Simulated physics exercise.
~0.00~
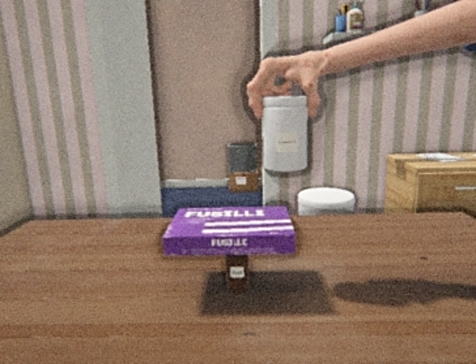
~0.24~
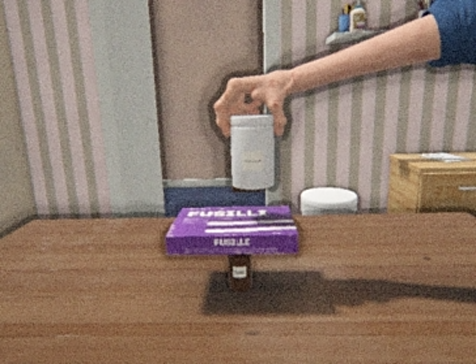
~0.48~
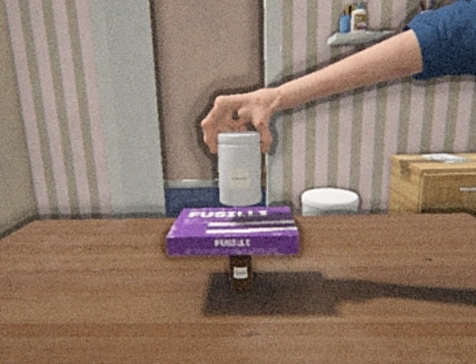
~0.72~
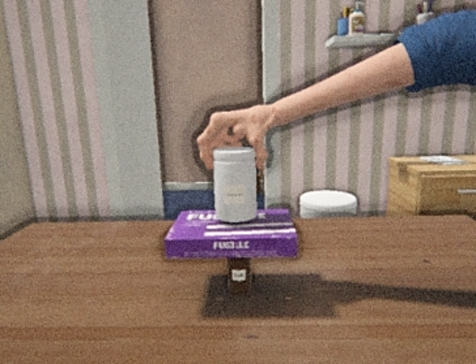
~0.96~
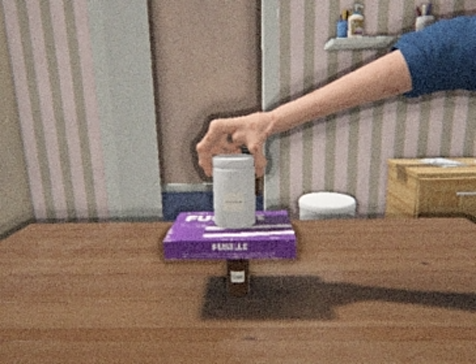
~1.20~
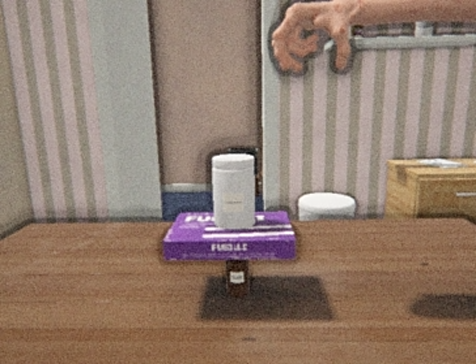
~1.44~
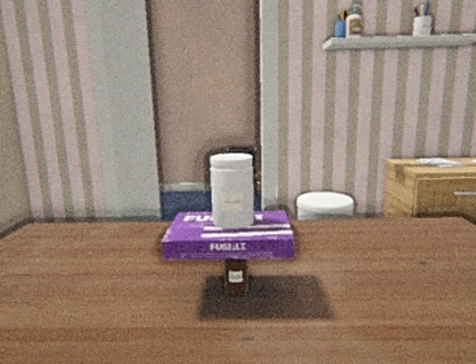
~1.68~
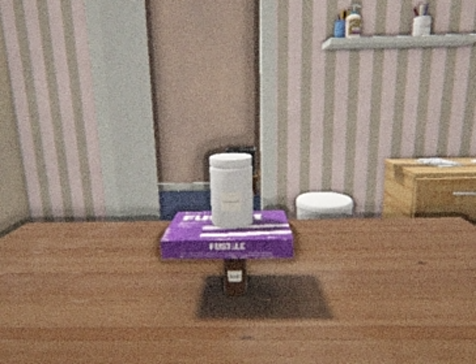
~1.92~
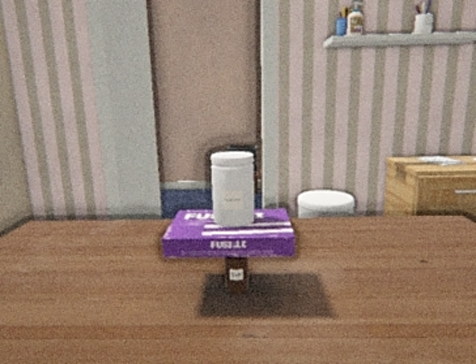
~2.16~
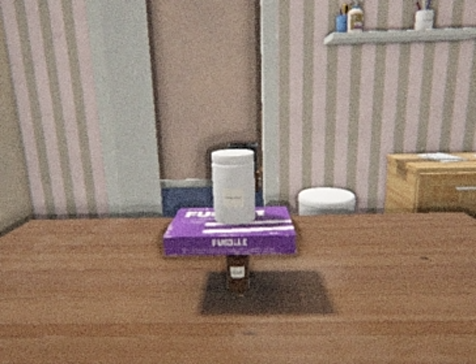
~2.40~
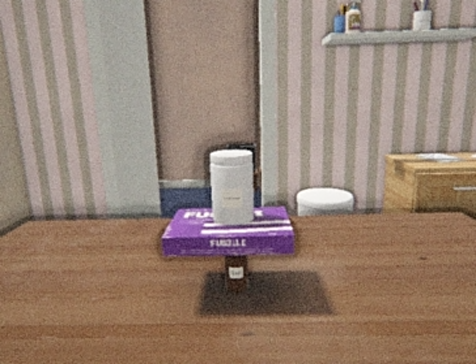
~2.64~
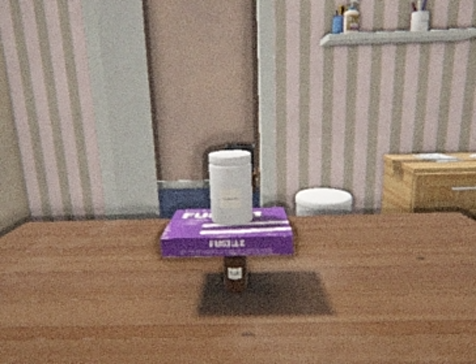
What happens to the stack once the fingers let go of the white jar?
It keeps its balance. The white jar stays upright on the purple packet, which remains resting on the small brown shaker.
